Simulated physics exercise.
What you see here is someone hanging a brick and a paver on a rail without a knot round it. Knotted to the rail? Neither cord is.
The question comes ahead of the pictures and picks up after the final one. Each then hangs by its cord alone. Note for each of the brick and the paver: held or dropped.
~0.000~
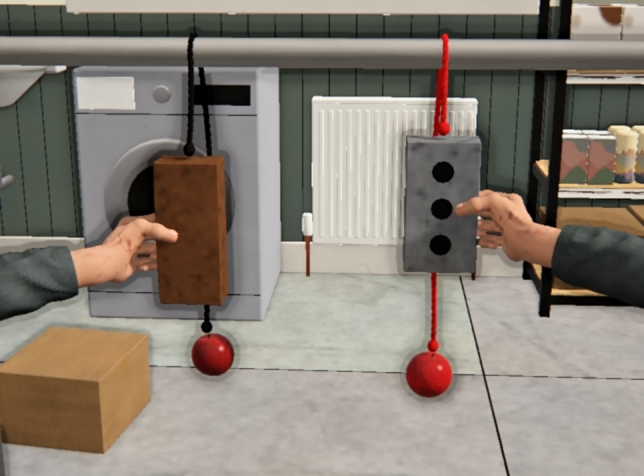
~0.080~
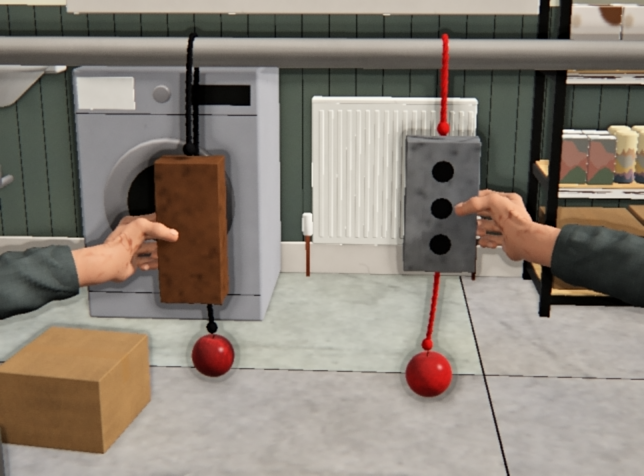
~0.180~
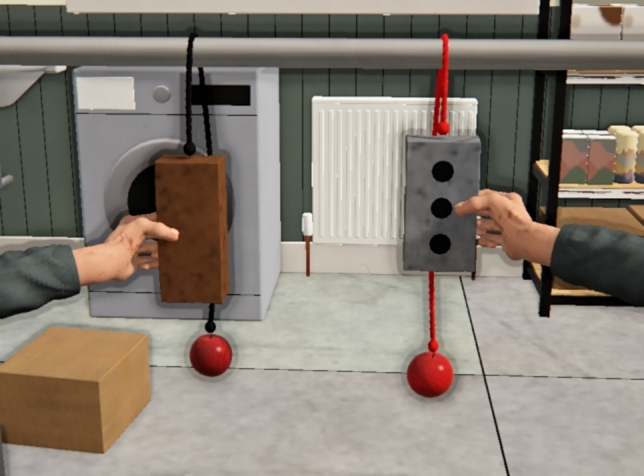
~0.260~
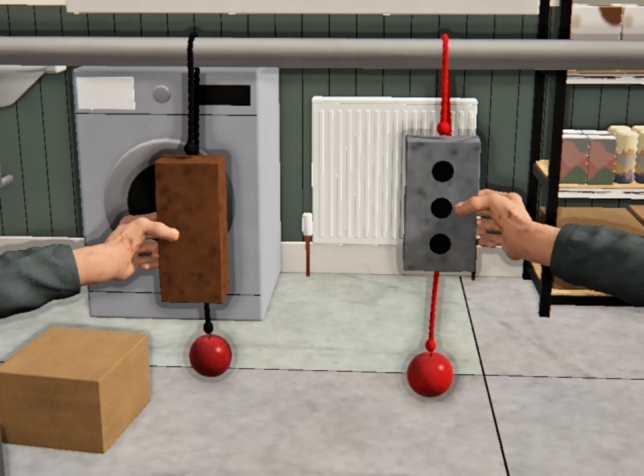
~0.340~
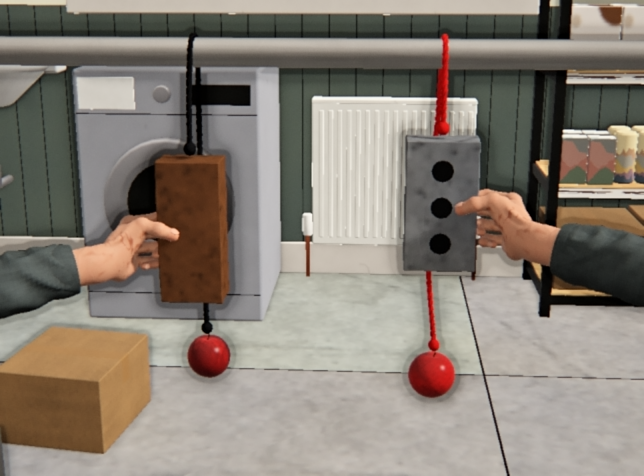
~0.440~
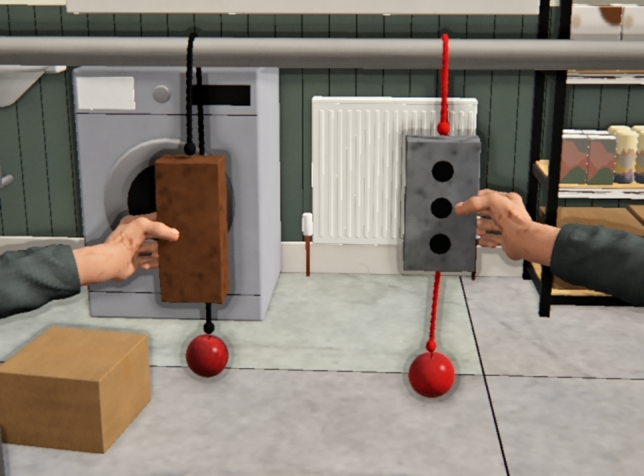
Result: Well the brick gets pulled down as expected; well the paver gets pulled down as expected.
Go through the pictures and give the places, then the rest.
In the first picture, brick (192, 230); paver (441, 205); left apple (213, 355); right apple (429, 374).
In the second picture, brick (192, 230); paver (441, 204).
In the third picture, brick (193, 229); paver (440, 204).
In the fourth picture, brick (193, 229); paver (440, 204).
In the fifth picture, brick (193, 229); paver (440, 204).
In the sixth picture, brick (193, 229); paver (440, 204); left cord only laid over the rail; right cord only laid over the rail.
After 0.90 s, brick dropping; paver dropping near (431, 459).
After 1.32 s, brick on the floor; paver on the floor.
At rest, brick on the floor; paver on the floor. The brick drops and the paver pulls its rope through.
